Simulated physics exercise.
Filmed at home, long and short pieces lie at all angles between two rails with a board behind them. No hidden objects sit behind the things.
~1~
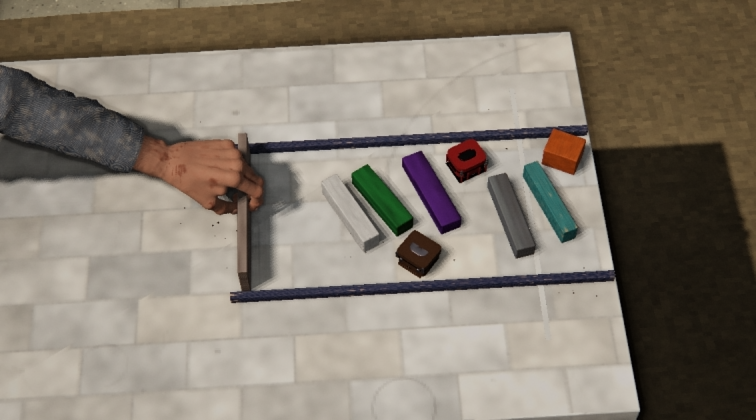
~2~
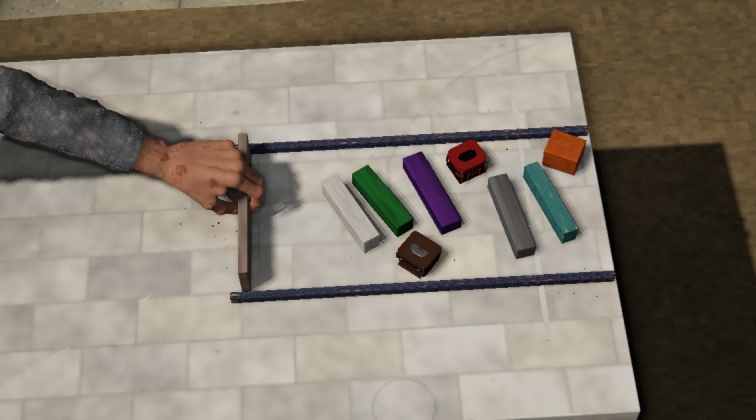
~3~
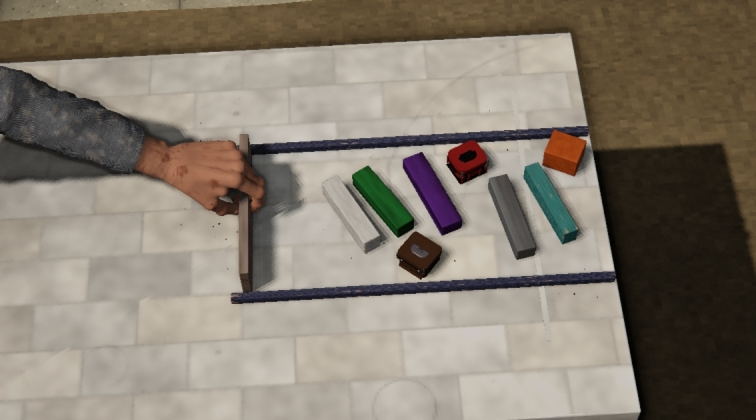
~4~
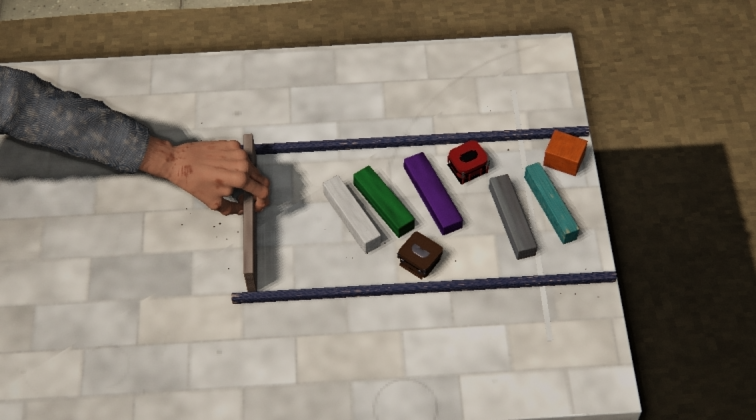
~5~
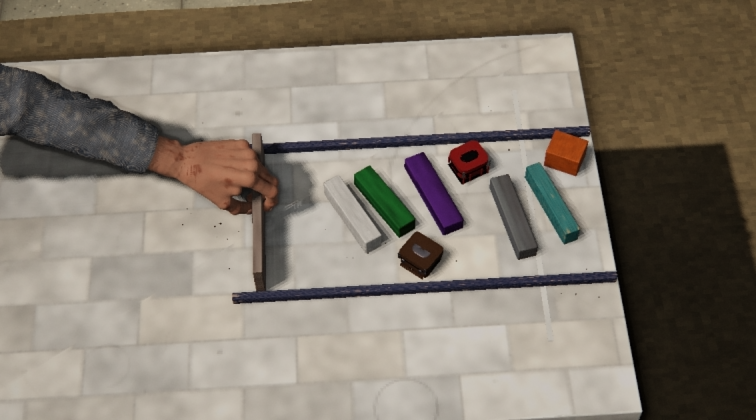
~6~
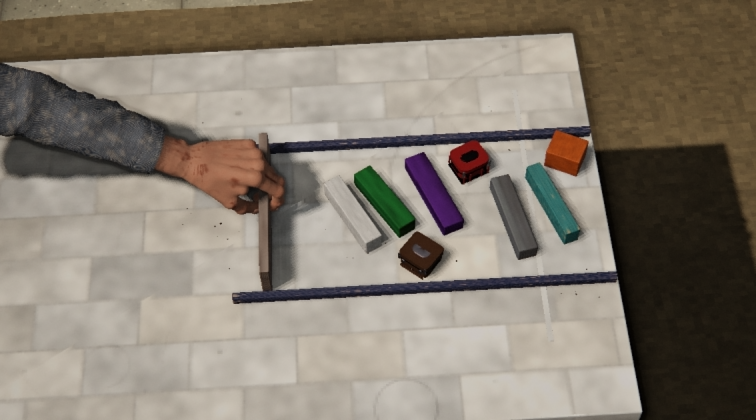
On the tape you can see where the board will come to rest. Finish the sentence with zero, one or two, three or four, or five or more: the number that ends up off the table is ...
The number that ends up off the table is three or four.
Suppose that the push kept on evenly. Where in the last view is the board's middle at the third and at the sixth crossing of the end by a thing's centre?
At (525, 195) for the third, at (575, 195) for the sixth.
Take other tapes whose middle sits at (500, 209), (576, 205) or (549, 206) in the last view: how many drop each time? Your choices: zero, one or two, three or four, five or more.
Trial 1 - just one or two; trial 2 - 5 or more; trial 3 - three or four.
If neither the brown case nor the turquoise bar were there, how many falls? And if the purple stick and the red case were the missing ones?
First 2, then 0.
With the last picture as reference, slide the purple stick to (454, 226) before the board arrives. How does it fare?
Placed there, it does not drop.
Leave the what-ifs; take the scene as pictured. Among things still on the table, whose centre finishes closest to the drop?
Result: The grey stick.
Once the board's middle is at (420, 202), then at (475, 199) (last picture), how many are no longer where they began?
At the first spot 5, then 8.
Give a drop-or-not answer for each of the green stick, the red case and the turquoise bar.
Outcome: Green stick does not drop; red case goes down; turquoise bar goes down.
Early on, none off yet; orange block at rest near (566, 153); turquoise bar at rest near (552, 203); grey stick at rest near (513, 217).
A while later, none off yet; orange block at rest near (566, 153); turquoise bar moving near (560, 202); grey stick travelled a little near (525, 216).
Finally, the number that fall off is three or four; lost, red case, turquoise bar and orange block.
